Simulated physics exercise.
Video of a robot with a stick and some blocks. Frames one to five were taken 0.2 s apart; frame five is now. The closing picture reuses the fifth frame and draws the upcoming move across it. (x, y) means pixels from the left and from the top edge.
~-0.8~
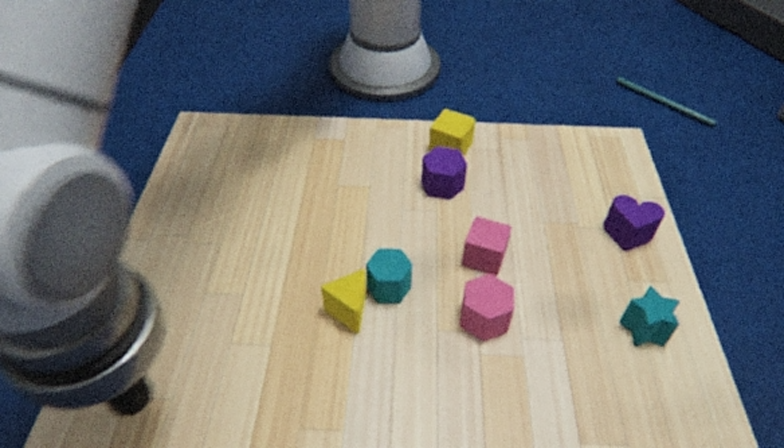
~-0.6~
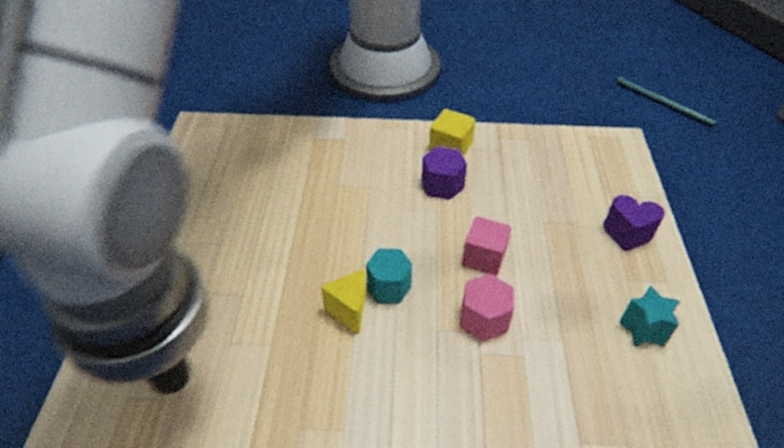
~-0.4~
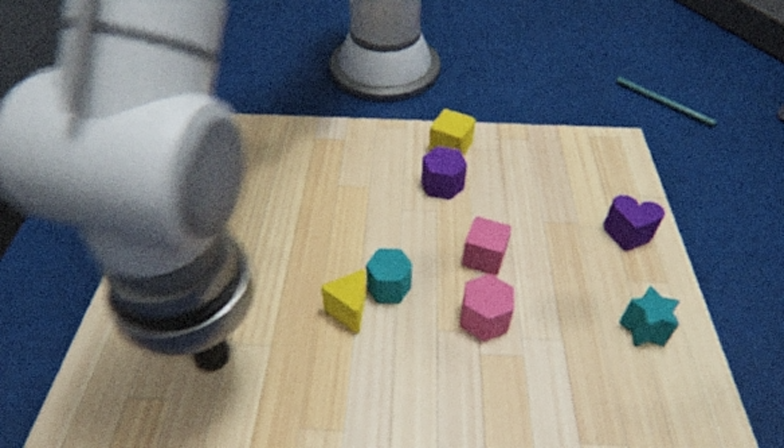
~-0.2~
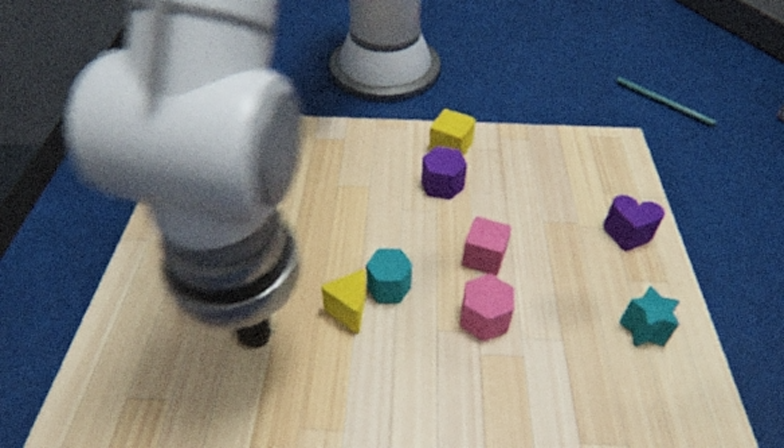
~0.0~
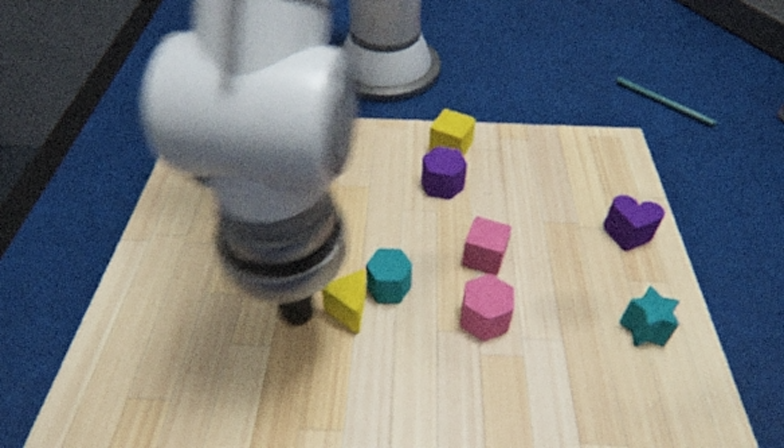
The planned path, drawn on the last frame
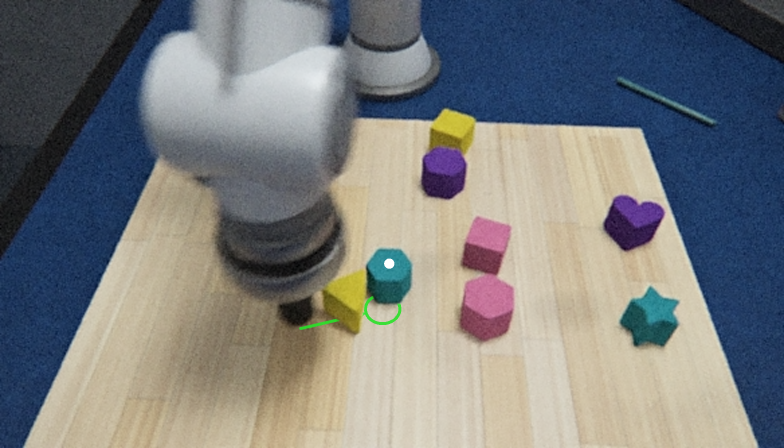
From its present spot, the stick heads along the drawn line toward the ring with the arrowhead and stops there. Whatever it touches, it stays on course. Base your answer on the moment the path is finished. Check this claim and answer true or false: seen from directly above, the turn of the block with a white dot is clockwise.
It is true.
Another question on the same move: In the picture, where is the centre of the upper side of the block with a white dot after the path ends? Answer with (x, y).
The block with a white dot ends near (412, 243).
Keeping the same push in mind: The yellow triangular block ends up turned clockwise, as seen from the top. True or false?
That statement is not accurate.
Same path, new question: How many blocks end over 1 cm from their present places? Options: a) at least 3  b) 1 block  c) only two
The correct letter is c.
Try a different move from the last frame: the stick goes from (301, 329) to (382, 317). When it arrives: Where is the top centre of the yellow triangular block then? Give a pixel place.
It will end up at (378, 267).
The line goes from (301, 329) directly to (383, 309); the dot is on the turquoise six-sided block.
On the path given first. Halfway along, stick at (341, 302); yellow triangular block at (368, 275), turned 20° anticlockwise; turquoise six-sided block at (399, 255), turned 25° clockwise.
At the end, stick at (383, 292); yellow triangular block at (385, 259), turned 50° anticlockwise; turquoise six-sided block at (412, 243), turned 45° clockwise; pink six-sided block unmoved.
